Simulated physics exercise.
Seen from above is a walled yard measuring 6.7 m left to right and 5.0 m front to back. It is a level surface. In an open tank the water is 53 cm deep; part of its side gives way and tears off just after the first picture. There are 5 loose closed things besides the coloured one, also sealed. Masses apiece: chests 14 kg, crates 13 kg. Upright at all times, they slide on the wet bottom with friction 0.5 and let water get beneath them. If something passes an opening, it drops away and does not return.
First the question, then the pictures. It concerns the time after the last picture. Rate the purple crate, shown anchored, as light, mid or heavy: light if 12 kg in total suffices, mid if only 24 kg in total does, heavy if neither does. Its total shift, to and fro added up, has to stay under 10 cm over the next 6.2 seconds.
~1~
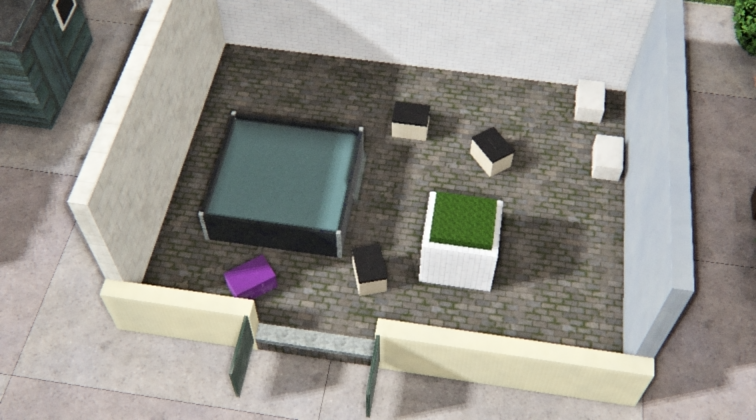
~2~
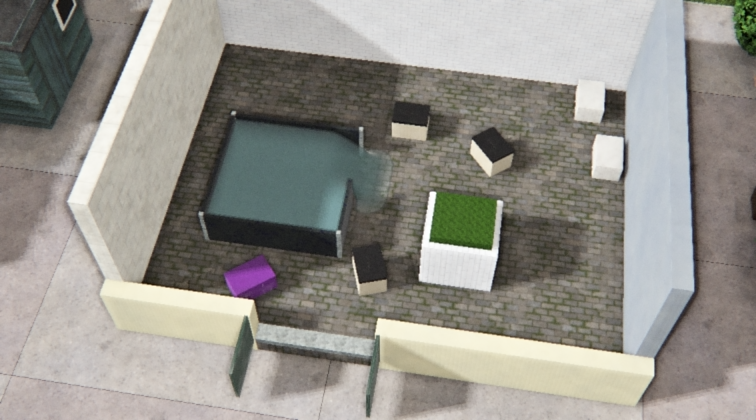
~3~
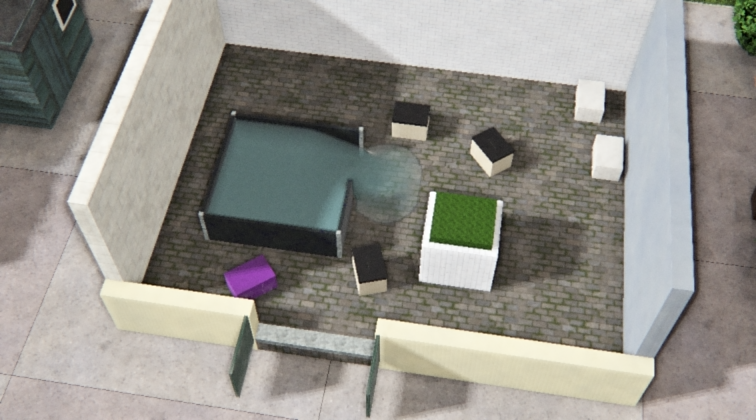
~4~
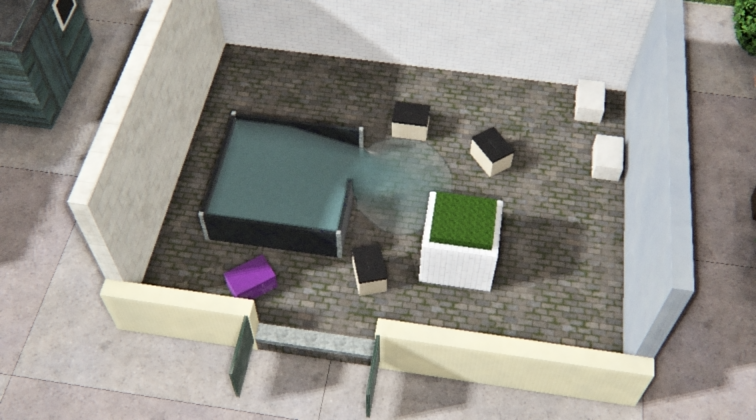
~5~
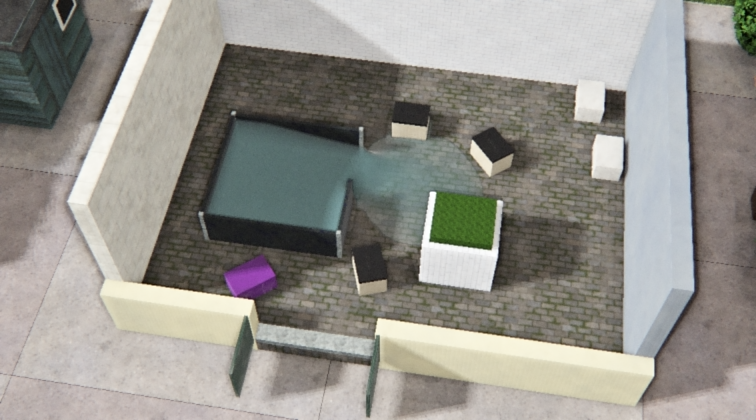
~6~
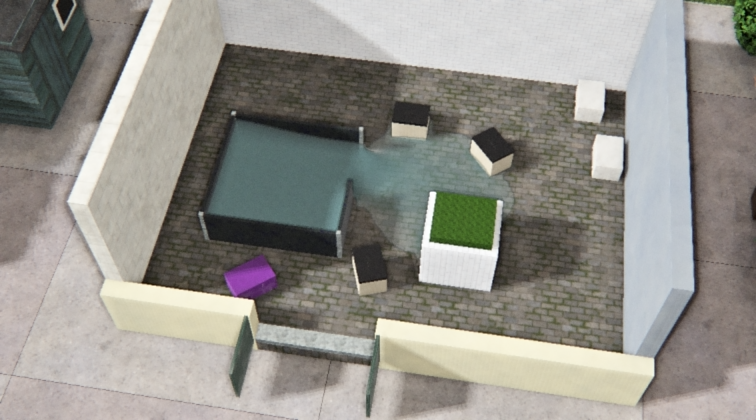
Light.
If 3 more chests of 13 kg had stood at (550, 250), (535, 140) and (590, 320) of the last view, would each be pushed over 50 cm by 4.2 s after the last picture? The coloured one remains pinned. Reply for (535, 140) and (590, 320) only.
Result, in order - above threshold; above threshold.
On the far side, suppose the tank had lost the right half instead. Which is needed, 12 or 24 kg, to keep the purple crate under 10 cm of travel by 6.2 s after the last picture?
Answer: The big one only.
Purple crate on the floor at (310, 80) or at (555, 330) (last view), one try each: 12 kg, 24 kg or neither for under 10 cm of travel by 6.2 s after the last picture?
In that order: The lighter suffices; both fail.
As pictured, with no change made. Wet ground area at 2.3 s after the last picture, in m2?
Around 19 m2 of it.
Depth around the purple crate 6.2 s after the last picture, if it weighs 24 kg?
Depth: Approx. 2 cm.
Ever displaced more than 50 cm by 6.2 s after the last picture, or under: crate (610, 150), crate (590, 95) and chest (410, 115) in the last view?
Above, above, above.
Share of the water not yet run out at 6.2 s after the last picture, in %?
Close to 100 in a hundred parts remain.
Then, 0.6 s after the last picture the purple crate would be 0 cm from its start with 12 kg and 0 cm from its start with 24 kg; 0 cm of water round it then.
Then, 2.3 s after the last picture the purple crate would be 0 cm from its start with 12 kg and 0 cm from its start with 24 kg; 0 cm of water round it then.
Then, 4.2 s after the last picture the purple crate would be 0 cm from its start with 12 kg and 0 cm from its start with 24 kg; 0 cm of water round it then.
Then, 6.2 s after the last picture the purple crate would be 0 cm from its start with 12 kg and 0 cm from its start with 24 kg; 2 cm of water round it then.
